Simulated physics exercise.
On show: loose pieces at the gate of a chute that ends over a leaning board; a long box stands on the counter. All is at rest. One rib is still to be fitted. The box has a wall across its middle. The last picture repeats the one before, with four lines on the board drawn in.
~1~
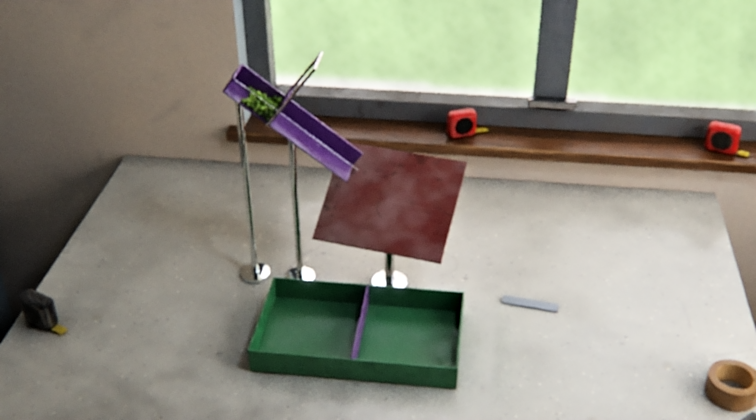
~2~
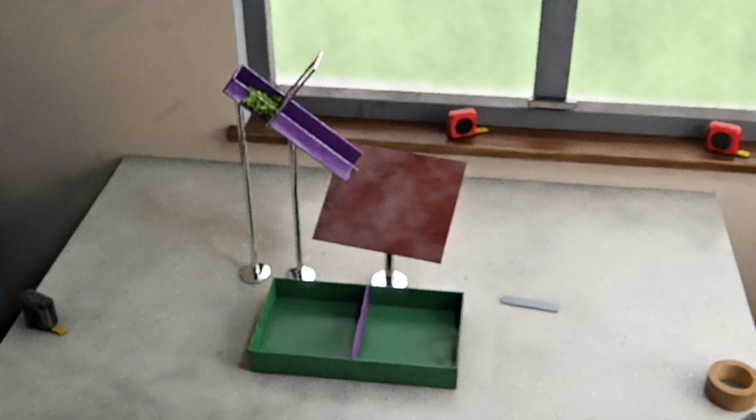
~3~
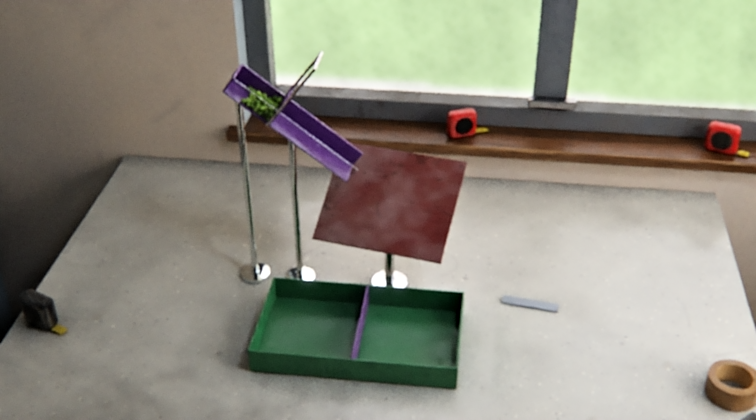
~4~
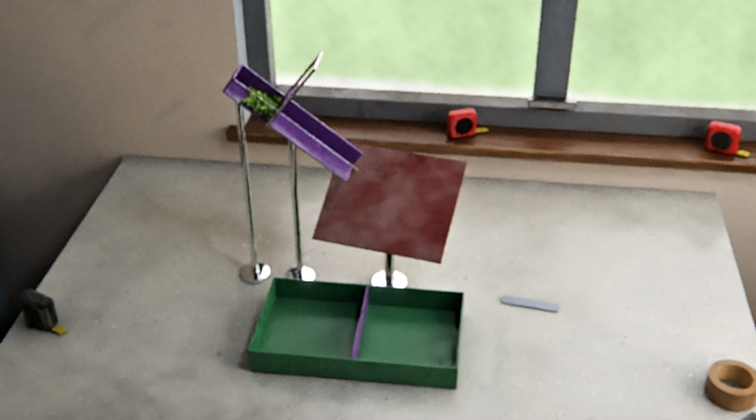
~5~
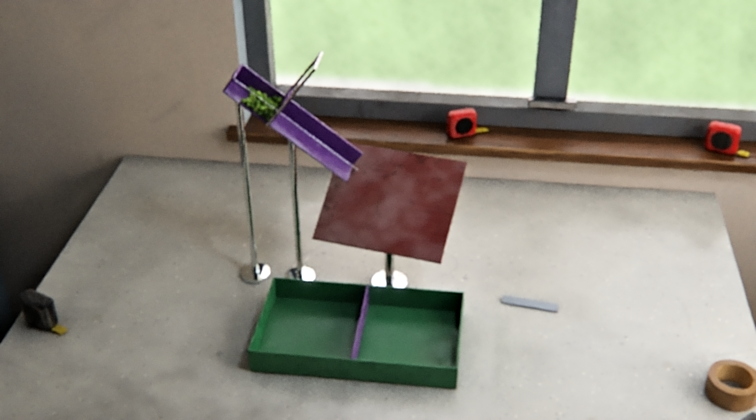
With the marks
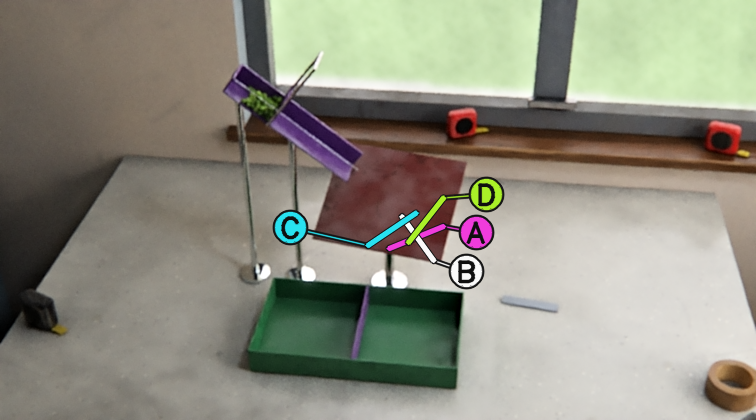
Nothing moved: a small heap of green pieces sat behind the gate in a sloping purple chute, above a tilted dark red board and a green box with a purple wall across its middle.
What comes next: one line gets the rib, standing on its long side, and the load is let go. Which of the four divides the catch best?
A is best.
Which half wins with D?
The right half.
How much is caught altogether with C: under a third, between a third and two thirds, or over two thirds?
It is over two thirds.
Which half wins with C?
The left half.
On the marked copy, line A from (443, 226) to (389, 248); line B from (402, 216) to (433, 260); line C from (416, 213) to (368, 245); line D from (443, 198) to (408, 242).
If A is chosen, of what is caught, close to two thirds in the left half, close to a third in the right.
If B is chosen, of what is caught, a small share in the left half, all but a few in the right.
If C is chosen, of what is caught, the bulk in the left half, a small share in the right.
If D is chosen, of what is caught, only a few in the left half, all but a few in the right.
